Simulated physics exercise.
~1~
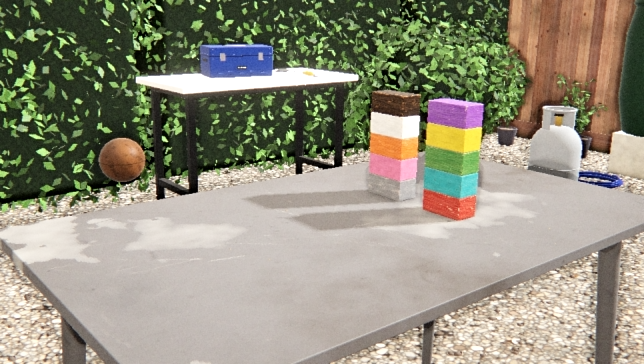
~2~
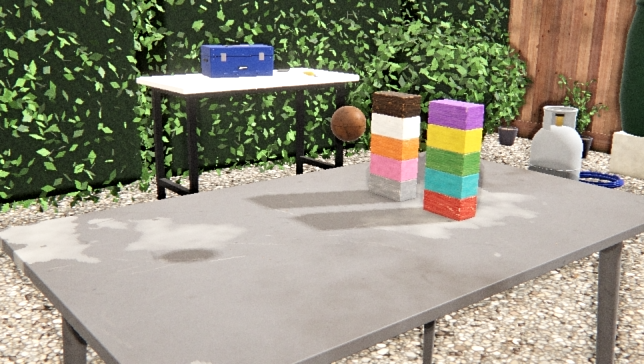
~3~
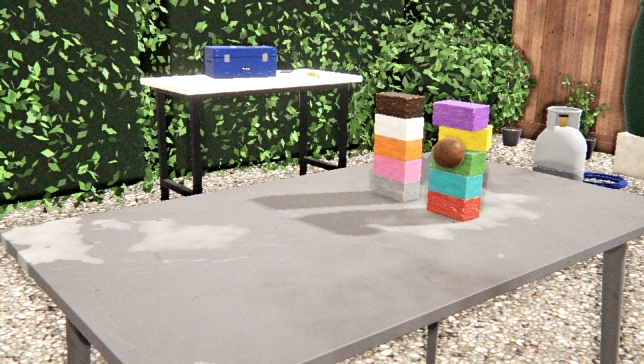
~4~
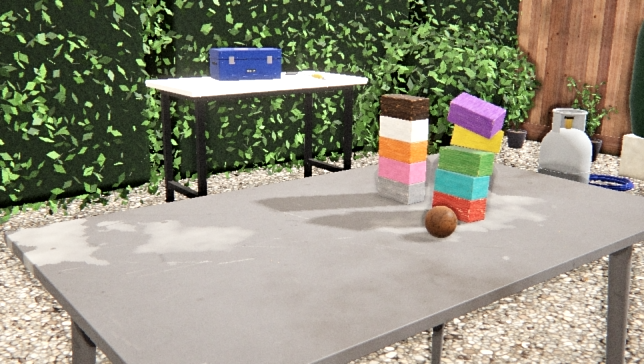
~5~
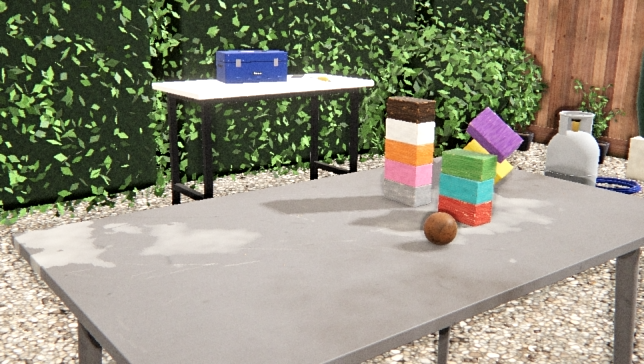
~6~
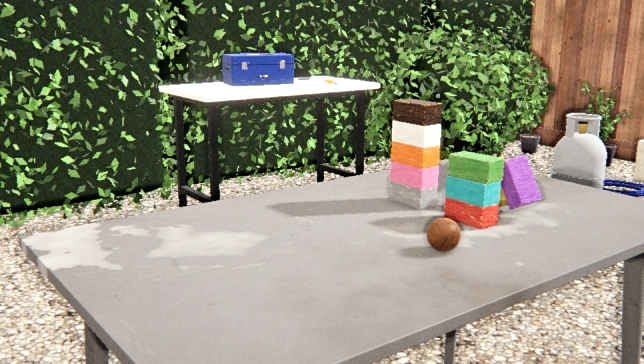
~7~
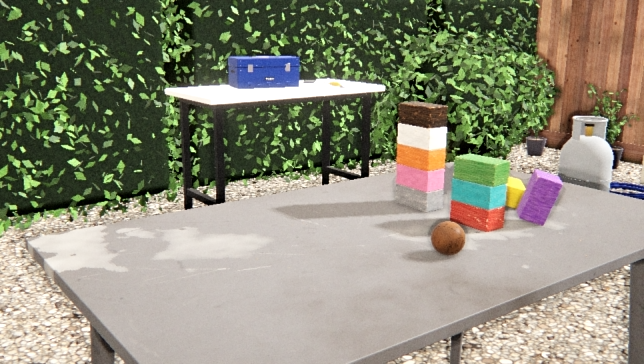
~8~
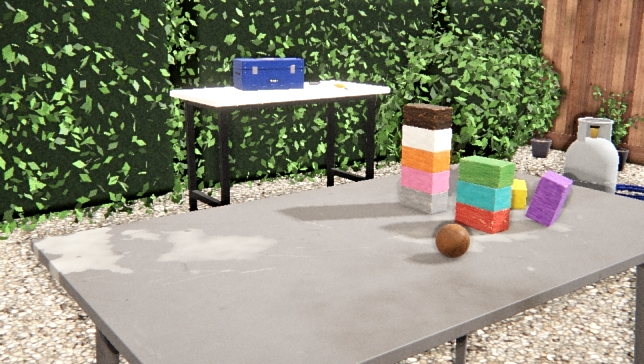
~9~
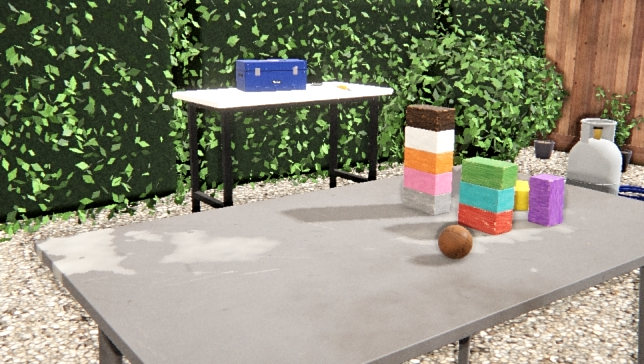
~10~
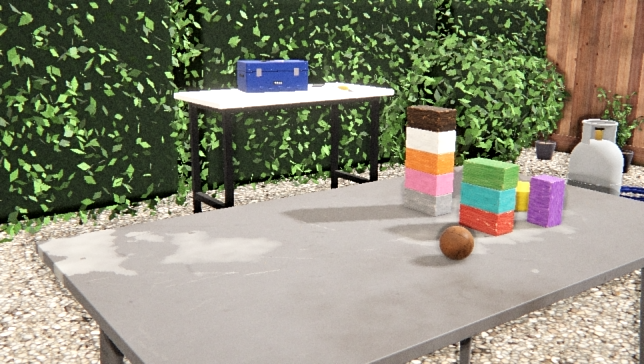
Garden table with two block stacks, a brown ball flying in from the left and knocking down the purple and yellow blocks.
